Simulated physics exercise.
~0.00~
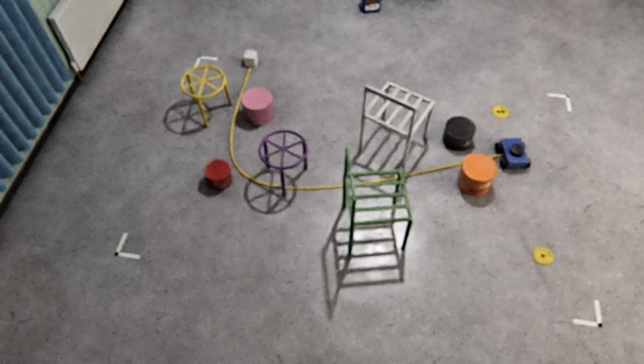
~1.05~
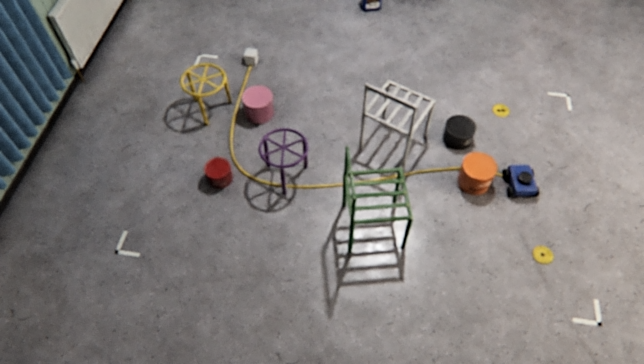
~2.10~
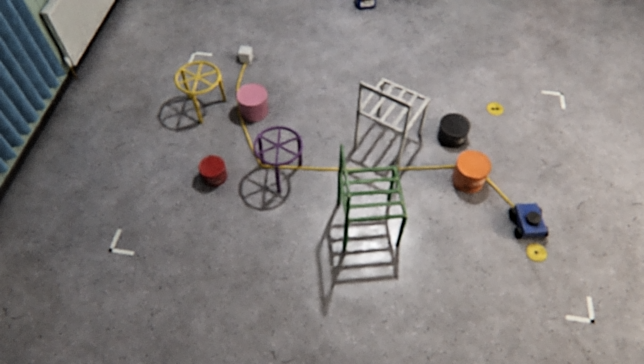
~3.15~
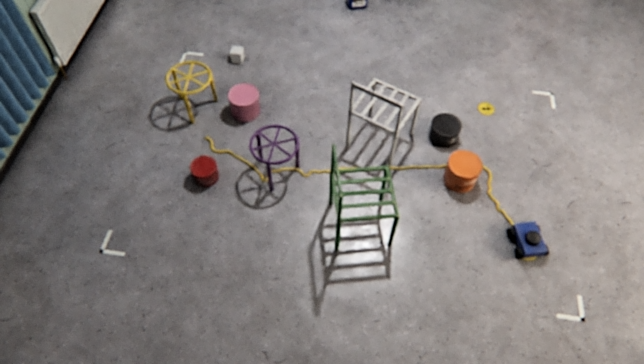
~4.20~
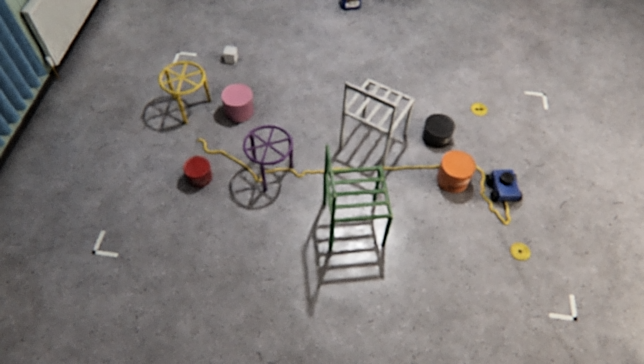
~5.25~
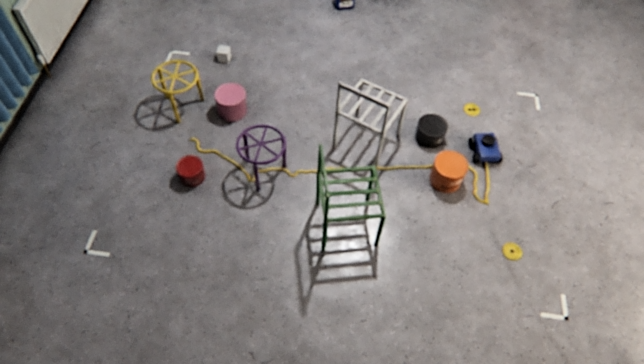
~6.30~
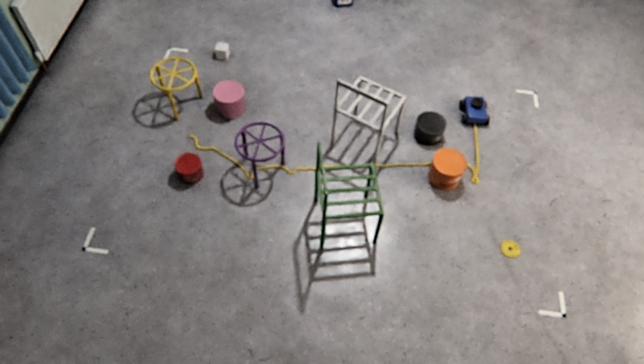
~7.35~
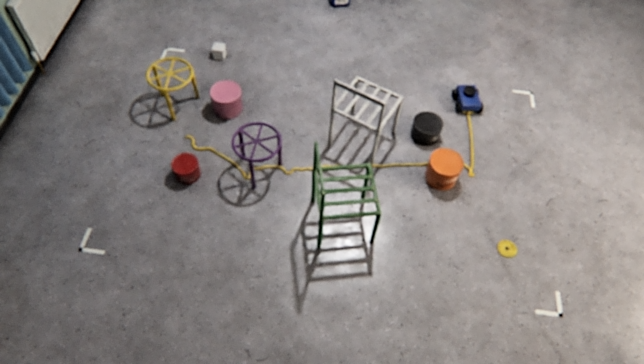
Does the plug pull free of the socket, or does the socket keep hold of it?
The plug pulls free. The loose end of the yellow lead is left lying near the red bucket, away from the white socket.
